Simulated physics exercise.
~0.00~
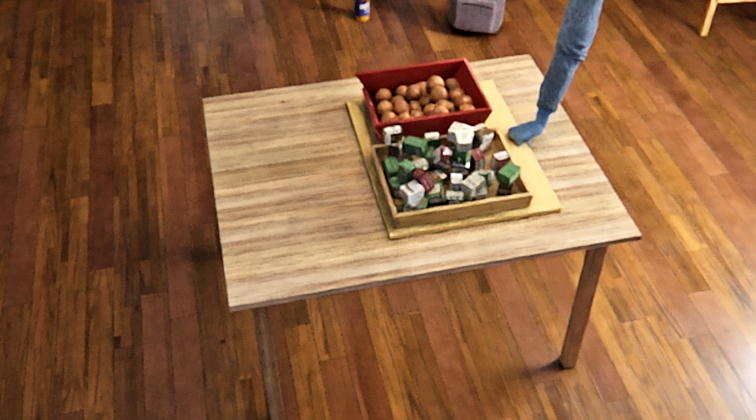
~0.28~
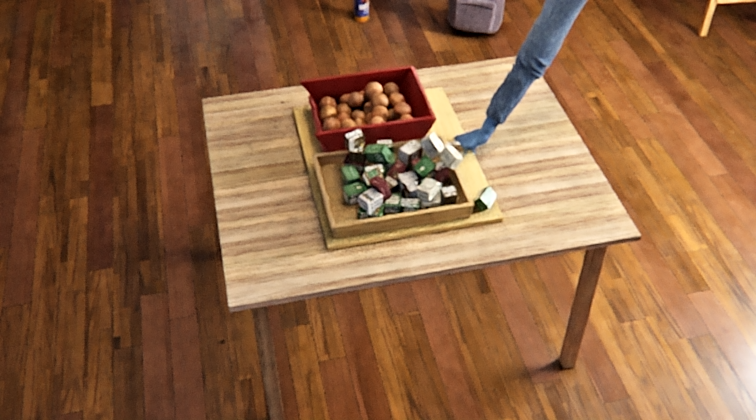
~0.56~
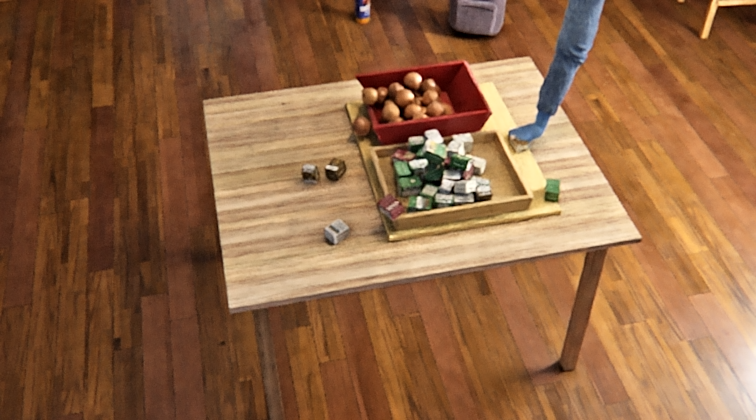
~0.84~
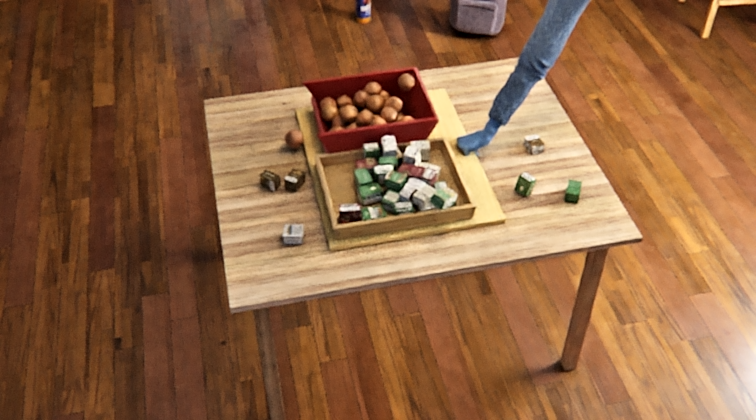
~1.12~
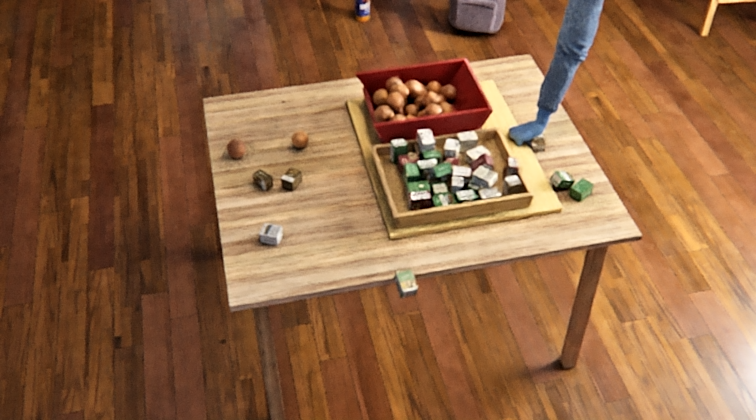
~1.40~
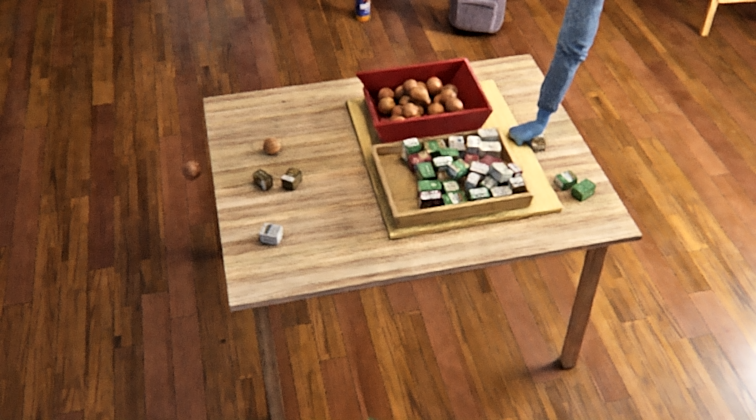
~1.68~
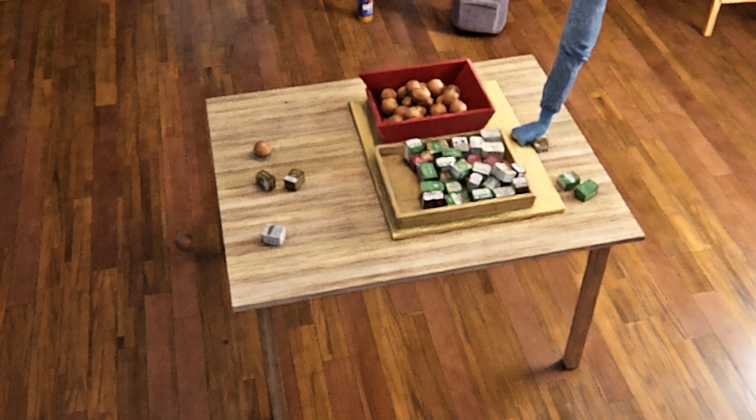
The video shows a hand sliding a board with a red crate of onions and a wooden crate of small cartons left and right across a table, spilling several cartons and two onions before it stops, with one onion rolling off the table and most pieces still in the crates.
